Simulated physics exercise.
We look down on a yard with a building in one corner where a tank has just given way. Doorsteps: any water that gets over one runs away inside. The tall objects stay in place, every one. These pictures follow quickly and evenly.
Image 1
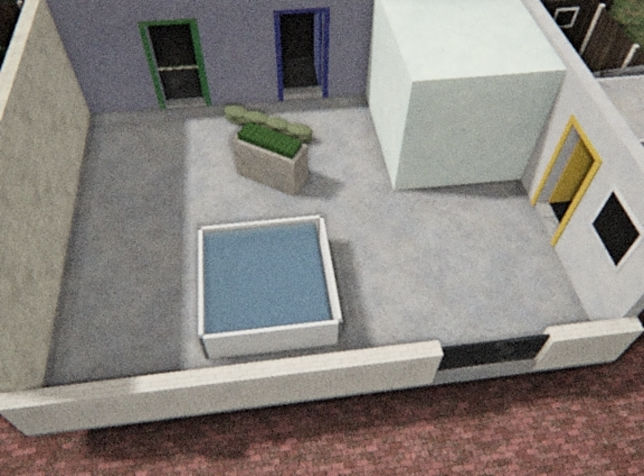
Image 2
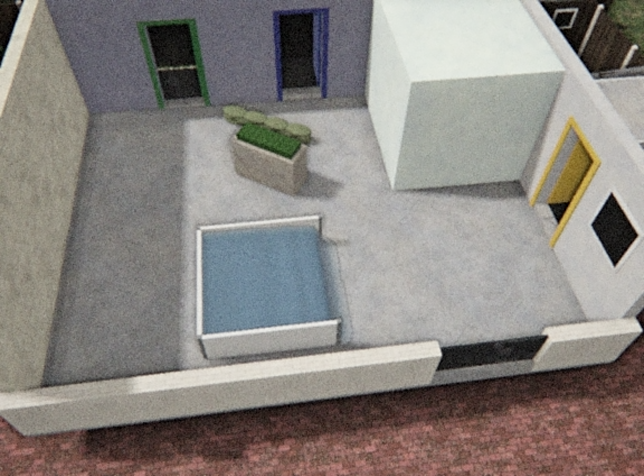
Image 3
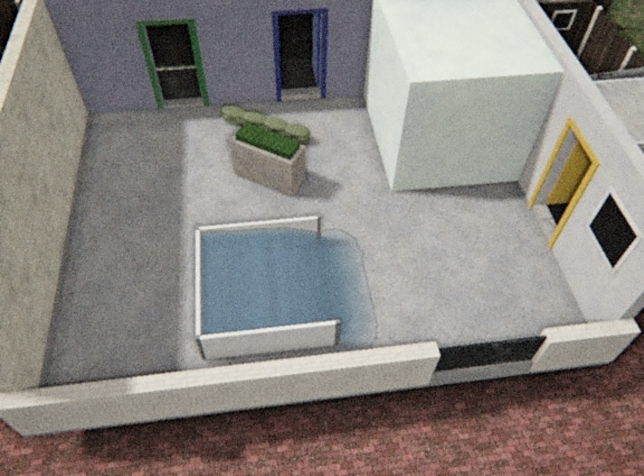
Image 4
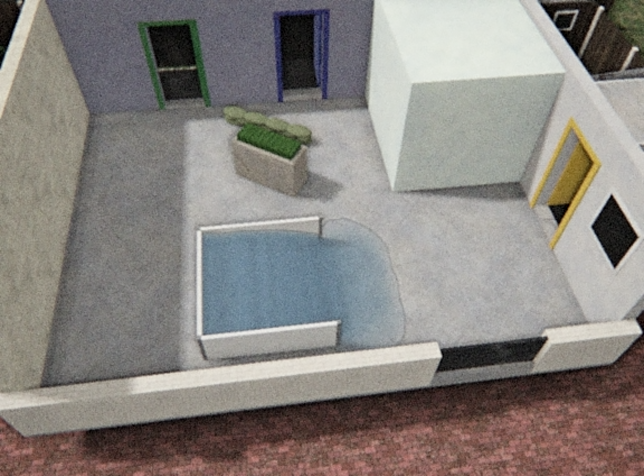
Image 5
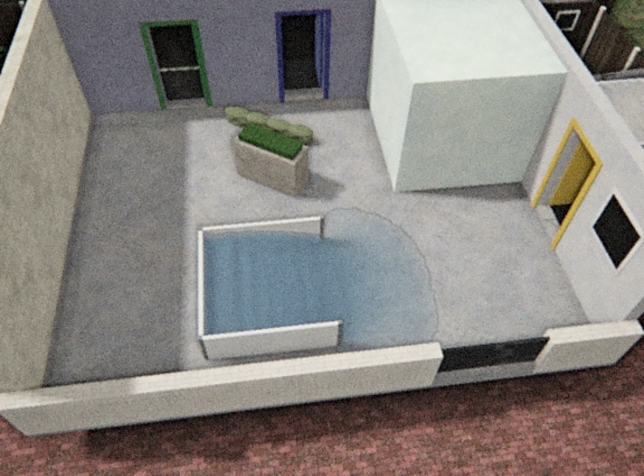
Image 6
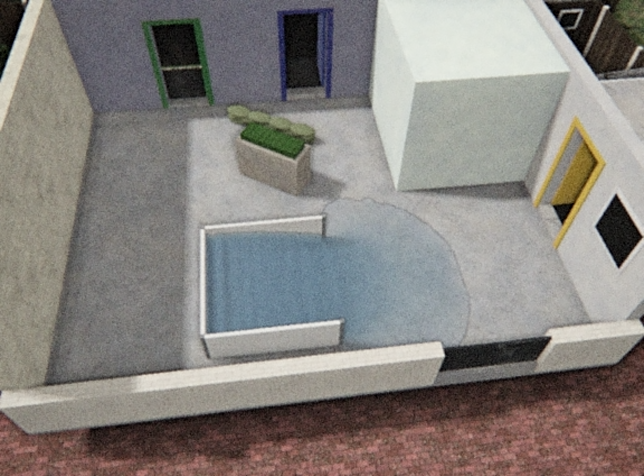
In a walled yard with a pale block in one corner, a square tank of blue water lost its right side, and the water poured out rightward, spreading across the grey ground in a widening, rounded sheet.
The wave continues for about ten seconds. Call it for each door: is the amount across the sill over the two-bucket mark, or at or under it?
My call: The blue door at or under the mark, the green door at or under the mark, the yellow door over the mark.
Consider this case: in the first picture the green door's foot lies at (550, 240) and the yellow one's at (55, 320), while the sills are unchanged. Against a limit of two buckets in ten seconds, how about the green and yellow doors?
Result - green: Goes past the limit; yellow: Remains beneath it.
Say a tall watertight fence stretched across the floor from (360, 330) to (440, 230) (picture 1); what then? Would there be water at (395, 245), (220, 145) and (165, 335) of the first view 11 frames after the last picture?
Lab note - spot 1 inundated, spot 2 parched, spot 3 parched.
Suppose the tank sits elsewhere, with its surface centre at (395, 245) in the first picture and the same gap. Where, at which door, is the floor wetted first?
The yellow one comes first.
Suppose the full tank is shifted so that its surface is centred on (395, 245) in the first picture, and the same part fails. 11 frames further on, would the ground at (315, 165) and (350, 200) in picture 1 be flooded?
Bone-dry, bone-dry.
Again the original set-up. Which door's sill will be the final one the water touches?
Answer: The green one.
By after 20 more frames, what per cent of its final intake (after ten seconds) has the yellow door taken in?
About 50 per cent.
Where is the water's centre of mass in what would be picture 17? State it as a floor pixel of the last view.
The water's middle lies around (400, 281).
A moment on, water covers 30 % of the floor; the blue door not reached, the green door not reached, the yellow door wet at the sill, nothing in.
Next, water covers 35 % of the floor; the blue door not reached, the green door not reached, the yellow door under two buckets in.
Then, water covers 35 % of the floor; the blue door not reached, the green door not reached, the yellow door far over two buckets in.
Later, water covers 45 % of the floor; the blue door wet at the sill, nothing in, the green door not reached, the yellow door far over two buckets in.
In the end, water covers 75 % of the floor; the blue door wet at the sill, nothing in, the green door wet at the sill, nothing in, the yellow door far over two buckets in.
